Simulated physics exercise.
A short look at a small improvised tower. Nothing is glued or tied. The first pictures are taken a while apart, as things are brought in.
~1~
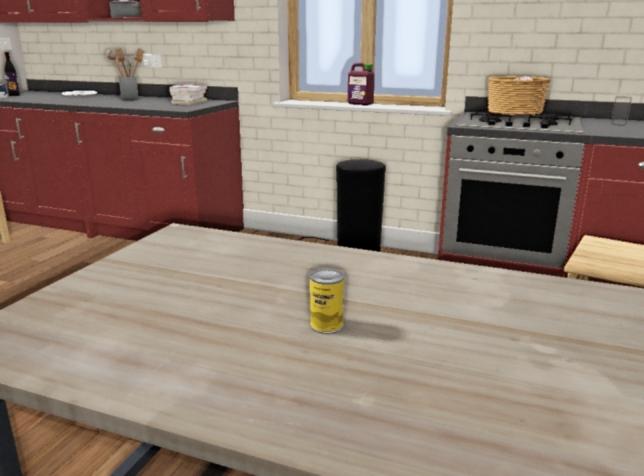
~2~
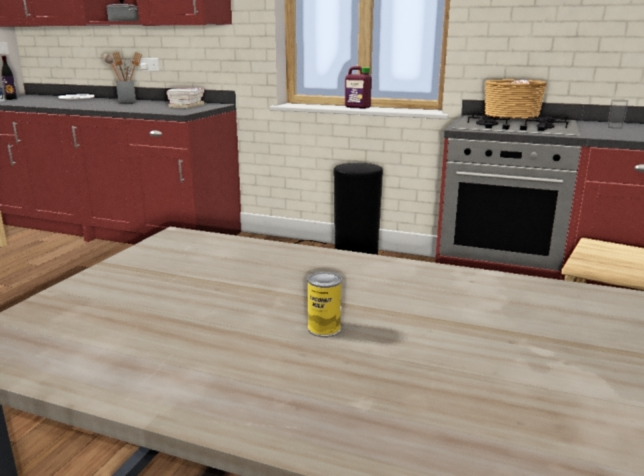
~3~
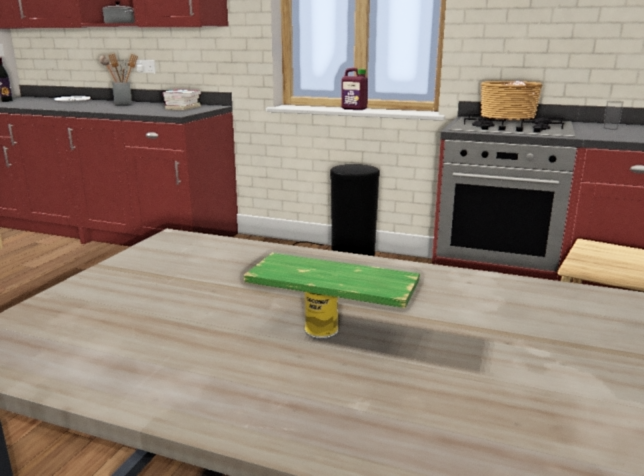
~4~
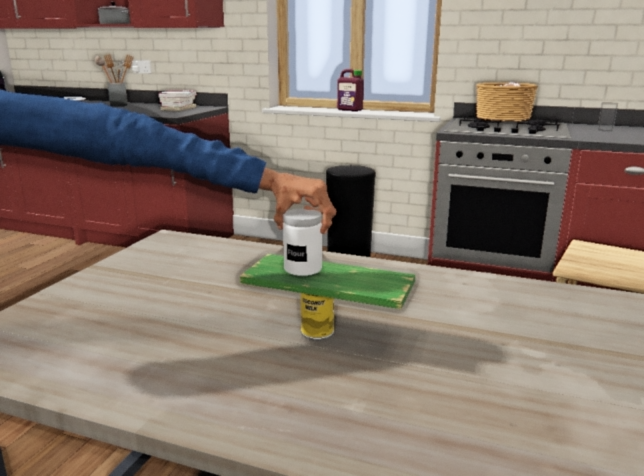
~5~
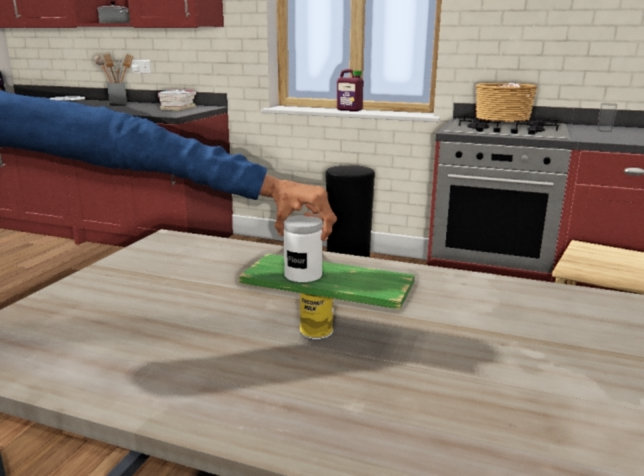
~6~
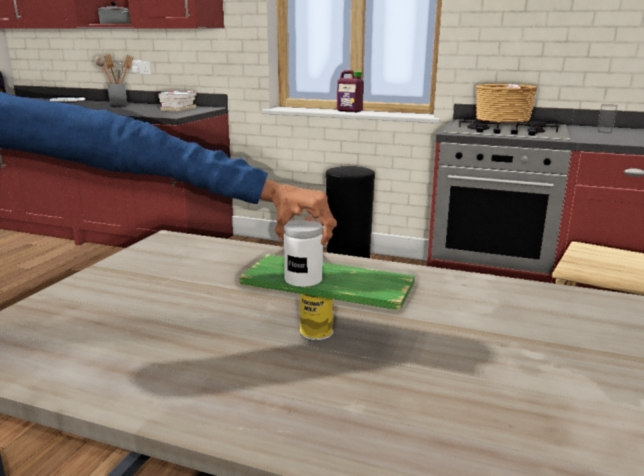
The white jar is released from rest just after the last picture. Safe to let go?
The stack keeps its balance.
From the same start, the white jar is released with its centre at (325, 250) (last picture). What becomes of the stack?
Then it keeps its balance.
Then, 0.20 s later than the last frame, all is still.
Then, 0.40 s later than the last frame, white jar resting near (303, 253).
When it is over, all 3 as before. End places, in pixels of the last picture, white jar near (303, 253). The stack holds.
